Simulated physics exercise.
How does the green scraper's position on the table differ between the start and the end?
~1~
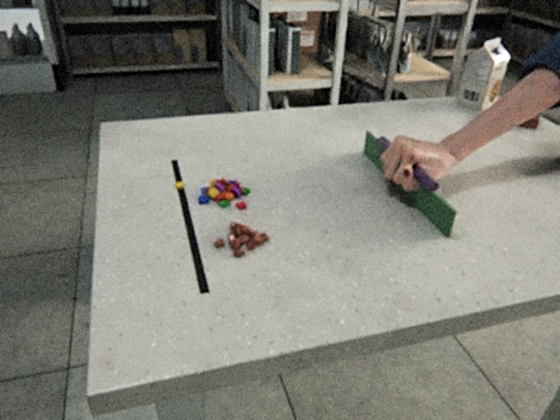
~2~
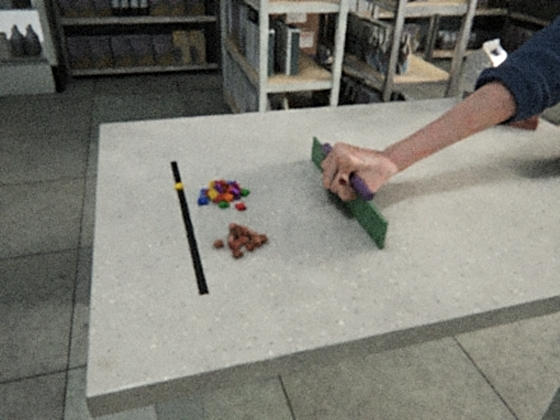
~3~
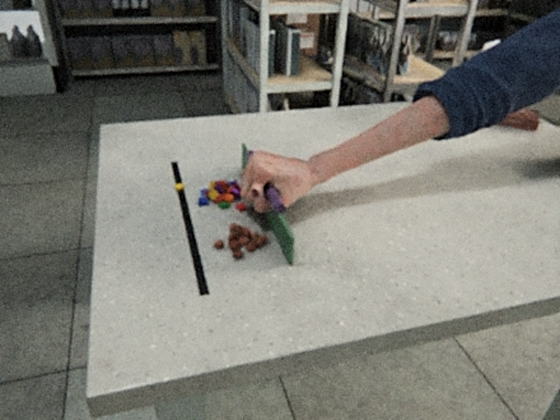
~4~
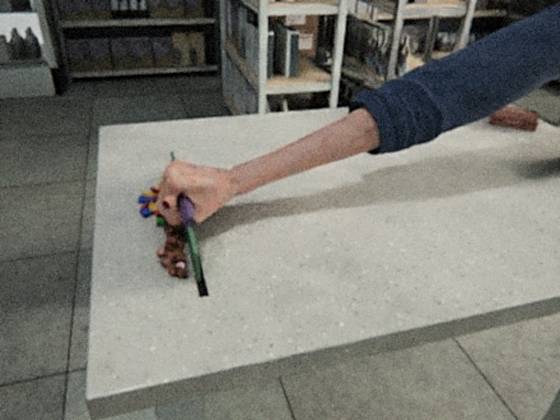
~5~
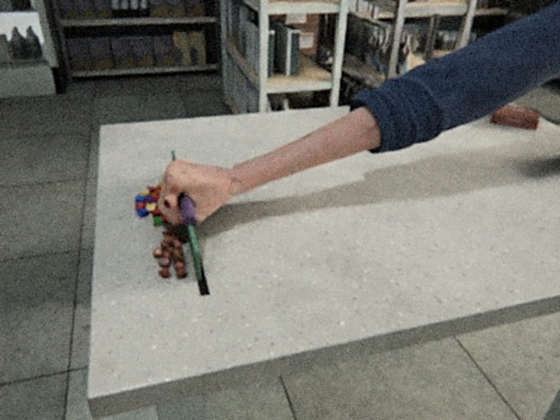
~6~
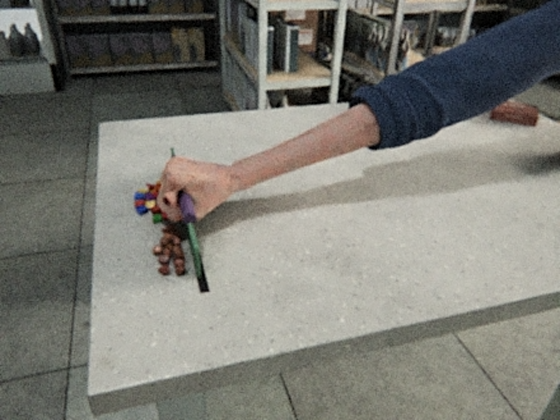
At the start the scraper is well to the right of the two small piles and the black tape. By the end it is near the left side of the table, resting at the tape.
